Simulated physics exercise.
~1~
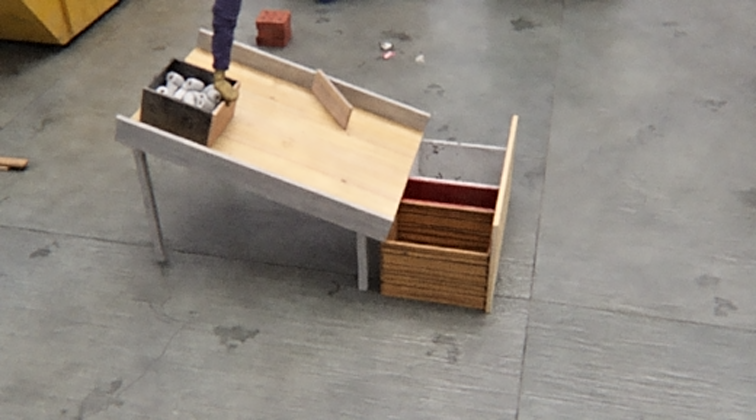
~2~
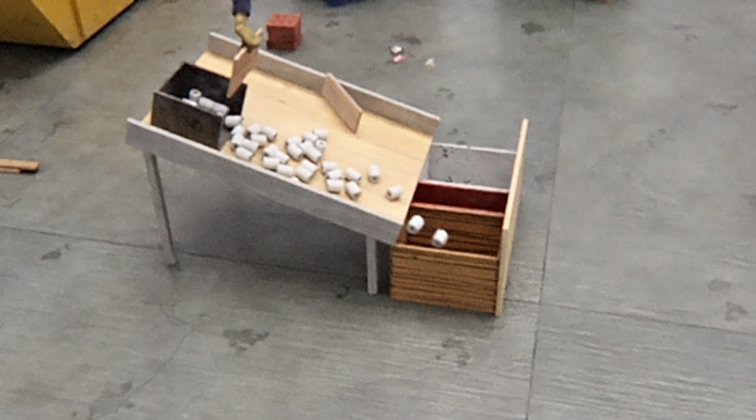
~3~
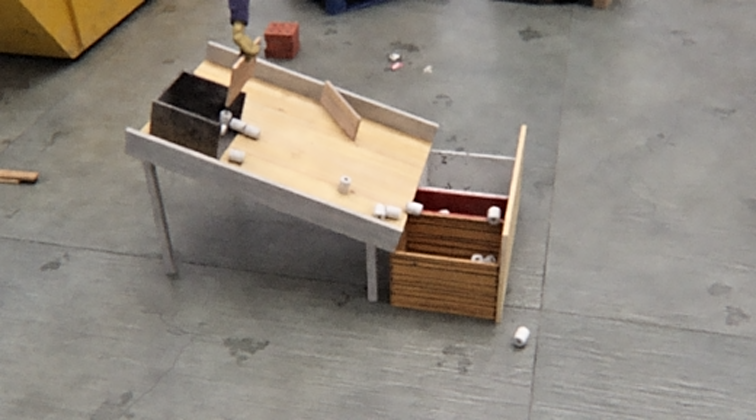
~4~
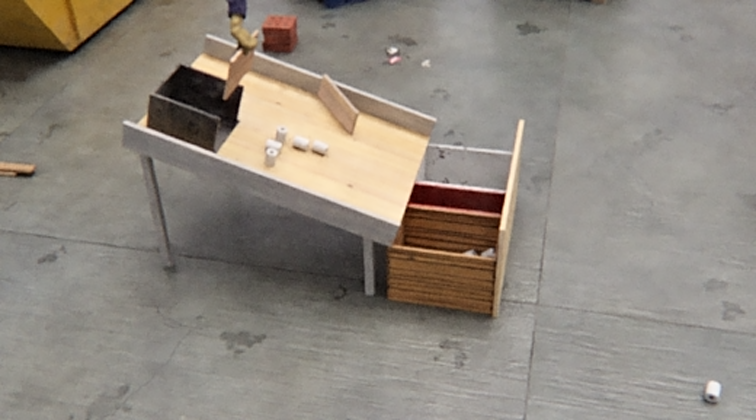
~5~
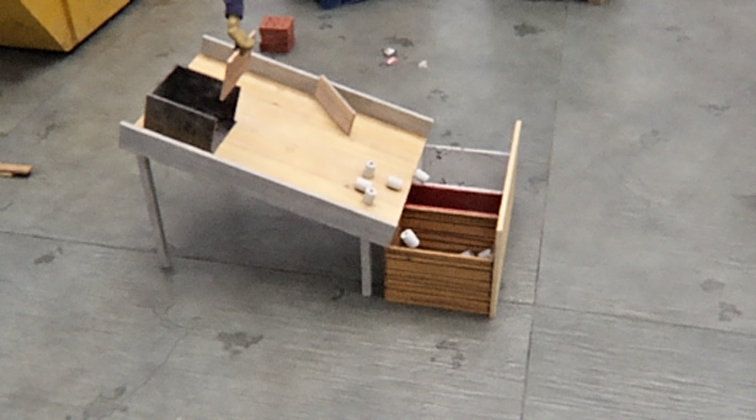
At first, a gloved hand reaches down to a small board at a black pen full of white rolls, set at the high end of a sloping wooden table. The hand lifts the board, and the rolls spill out and tumble down the slope past an angled board. Many drop over the low edge toward the wooden, red and white bins below. One roll lands on the concrete floor and travels away to the right. The pen empties, and a few stragglers move down the table. Finally, several rolls remain near the low edge as others drop toward the bins.
